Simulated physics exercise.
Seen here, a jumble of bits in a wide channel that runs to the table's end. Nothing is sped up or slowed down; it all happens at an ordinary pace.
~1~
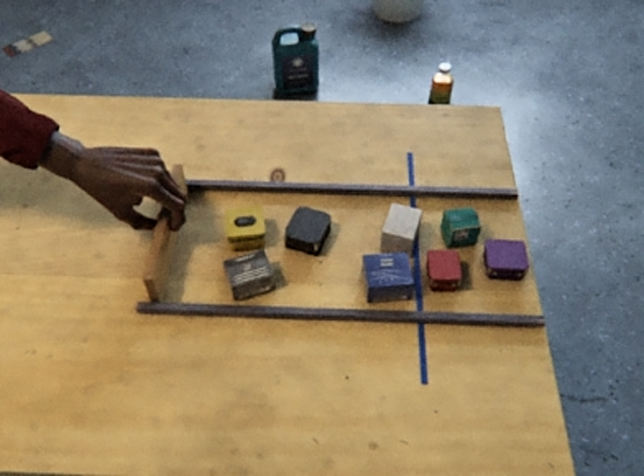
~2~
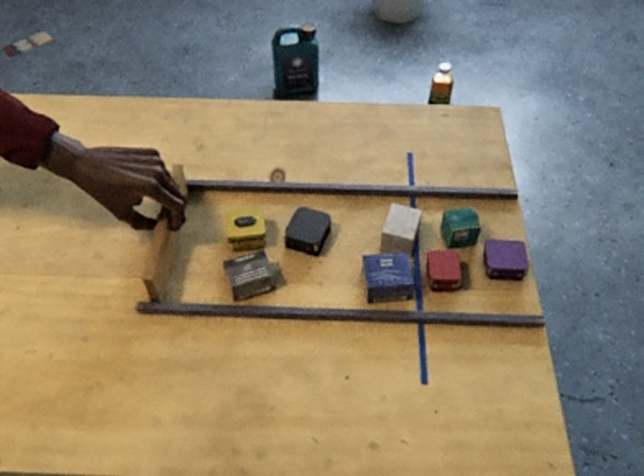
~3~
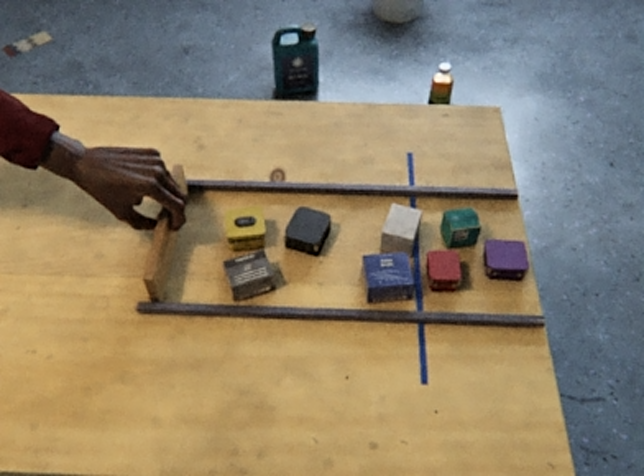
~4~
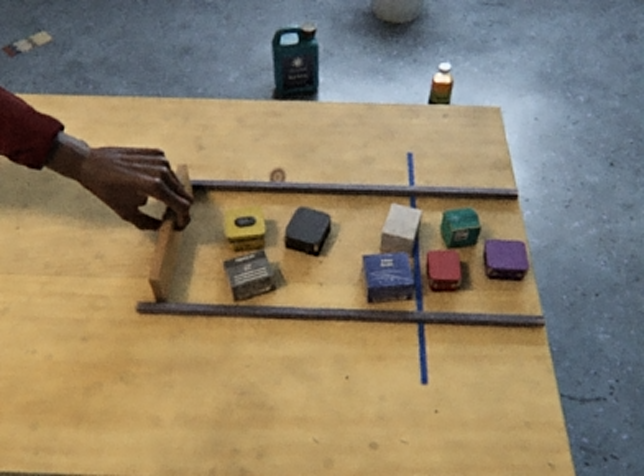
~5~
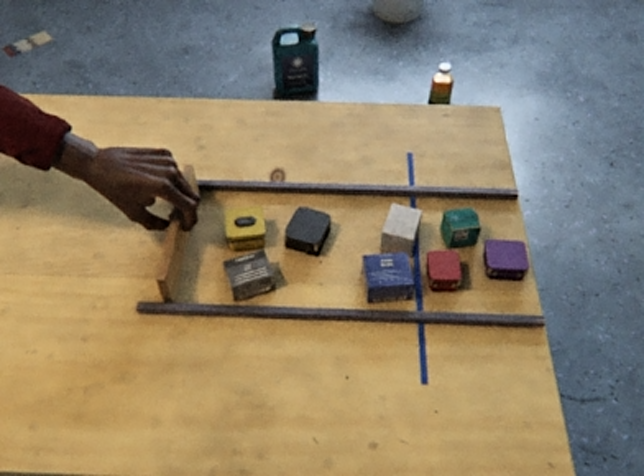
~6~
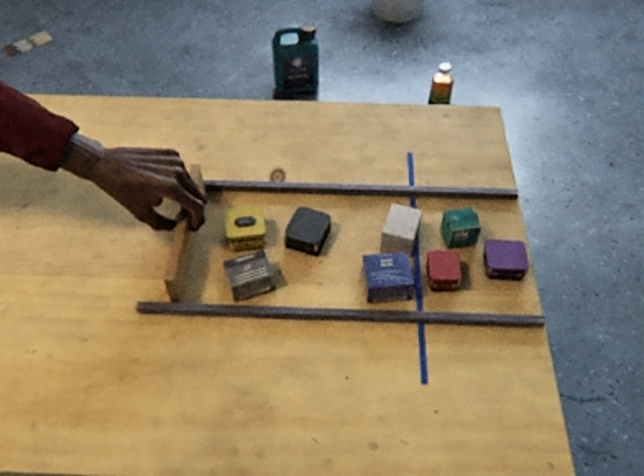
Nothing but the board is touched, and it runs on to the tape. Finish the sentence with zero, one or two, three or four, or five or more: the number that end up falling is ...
The number that end up falling is one or two.
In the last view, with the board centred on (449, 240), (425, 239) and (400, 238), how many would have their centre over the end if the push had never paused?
Counts per position: 4 / 2 / 1.
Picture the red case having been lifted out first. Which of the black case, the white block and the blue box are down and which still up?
The black case keeps its place, the white block keeps its place and the blue box keeps its place.
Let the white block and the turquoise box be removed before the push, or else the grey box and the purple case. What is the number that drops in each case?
The counts: 1 and 1.
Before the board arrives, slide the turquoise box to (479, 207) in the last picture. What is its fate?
The turquoise box survives.
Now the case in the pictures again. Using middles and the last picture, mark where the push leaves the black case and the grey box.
Around (471, 234) and around (442, 289).
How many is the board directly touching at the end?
At rest, 2 are in contact.
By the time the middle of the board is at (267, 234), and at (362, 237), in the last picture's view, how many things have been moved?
I get 3 at the one place and 7 at the other.
A little later, none off yet; purple case at rest near (505, 260); turquoise box at rest near (461, 228); red case at rest near (443, 271).
When it is over, the number that fall off is one or two; down, turquoise box and purple case.
